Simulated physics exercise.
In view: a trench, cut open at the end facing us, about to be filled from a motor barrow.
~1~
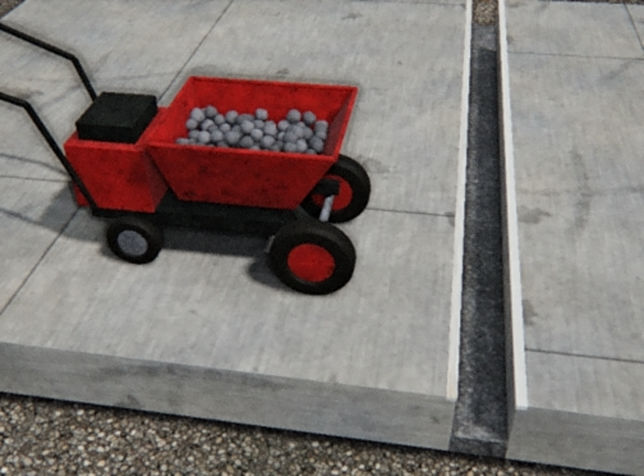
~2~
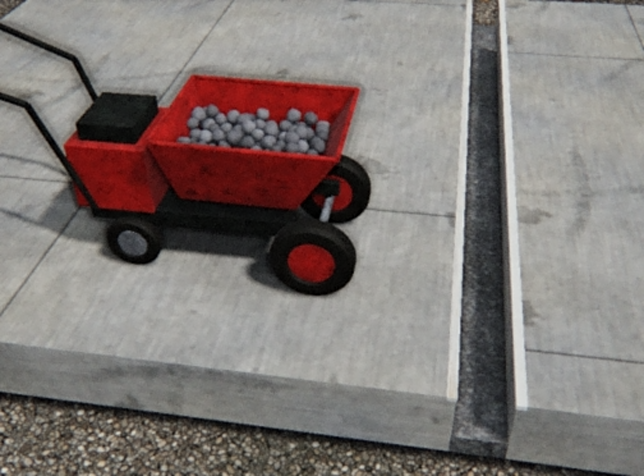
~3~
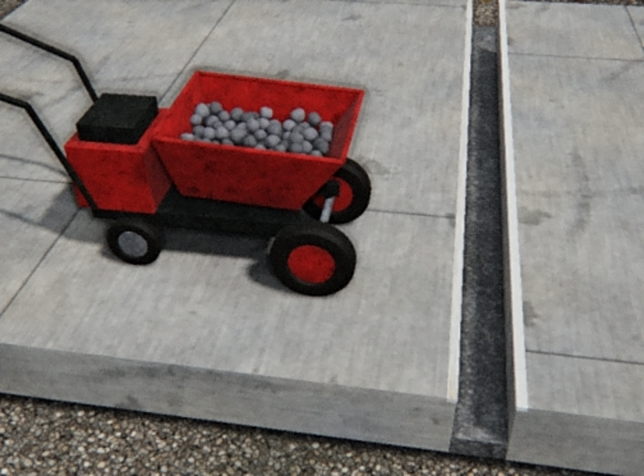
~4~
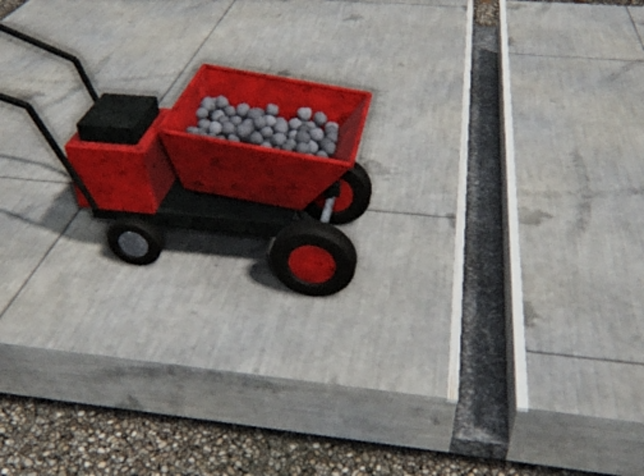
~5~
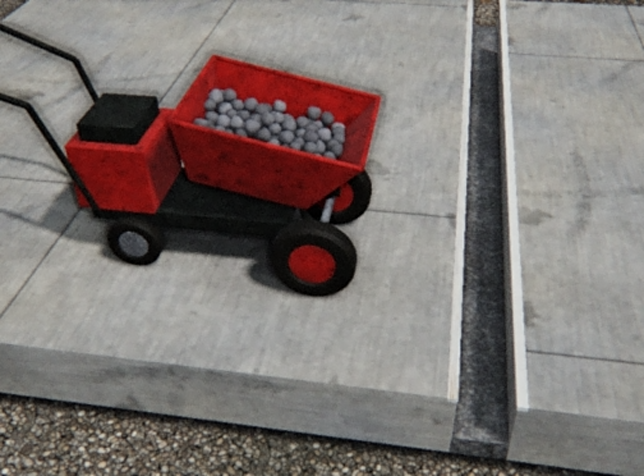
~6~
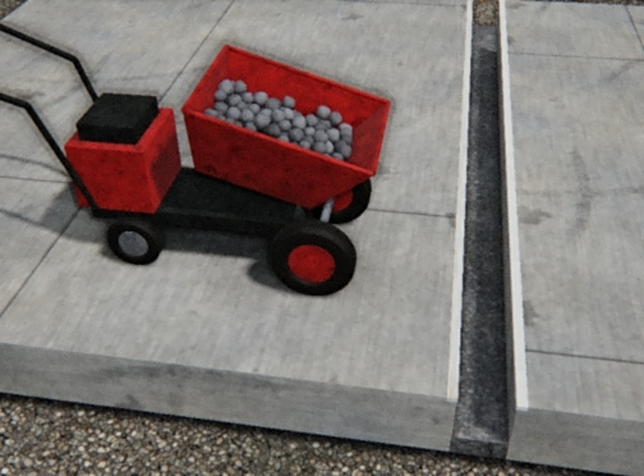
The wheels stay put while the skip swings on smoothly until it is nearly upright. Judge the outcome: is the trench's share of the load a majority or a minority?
A majority.
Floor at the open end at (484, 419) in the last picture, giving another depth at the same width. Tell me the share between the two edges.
Something close to 70 per cent.
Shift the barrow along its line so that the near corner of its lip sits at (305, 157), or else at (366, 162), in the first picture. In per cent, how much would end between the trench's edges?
Close to 60 in a hundred, and close to 80 in a hundred.
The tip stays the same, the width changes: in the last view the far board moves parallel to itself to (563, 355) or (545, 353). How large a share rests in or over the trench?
The first case gives around 100 percent, and the second around 100 percent.
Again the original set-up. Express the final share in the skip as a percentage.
I reckon some 0 percent.
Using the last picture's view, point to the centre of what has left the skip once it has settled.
The centre comes to rest near (481, 291).
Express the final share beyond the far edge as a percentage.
Result: Close to 0 %.
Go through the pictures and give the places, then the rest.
Lip of the skip near (335, 159), level; top of the load near (256, 137), round cobbles; first edge of the trench near (454, 342); far edge near (519, 349), the trench under half as wide as the skip, and about as deep as wide, in the first frame.
Lip of the skip near (337, 160), level; top of the load near (257, 137), in the second frame.
Lip of the skip near (342, 163), tipped barely; top of the load near (243, 131), in the third frame.
Lip of the skip near (351, 165), tipped a little; top of the load near (234, 135), in the fourth frame.
Lip of the skip near (361, 169), tipped a little; top of the load near (226, 128), in the fifth frame.
Lip of the skip near (373, 175), tipped clearly; top of the load near (241, 108); first edge of the trench near (455, 343); far edge near (520, 350), in the sixth frame.
Shortly afterwards, skip tipped steeply; the whole lot in the skip.
Next, skip tipped right over; the bulk in the skip; only a few short of the trench; a little in or heaped over the trench; only a few falling.
Some moments later, skip tipped right over; a little in the skip; a little short of the trench; the bulk in or heaped over the trench; only a few beyond it.
In the end, skip tipped right over; a little short of the trench; all but a few in or heaped over the trench; only a few beyond it.
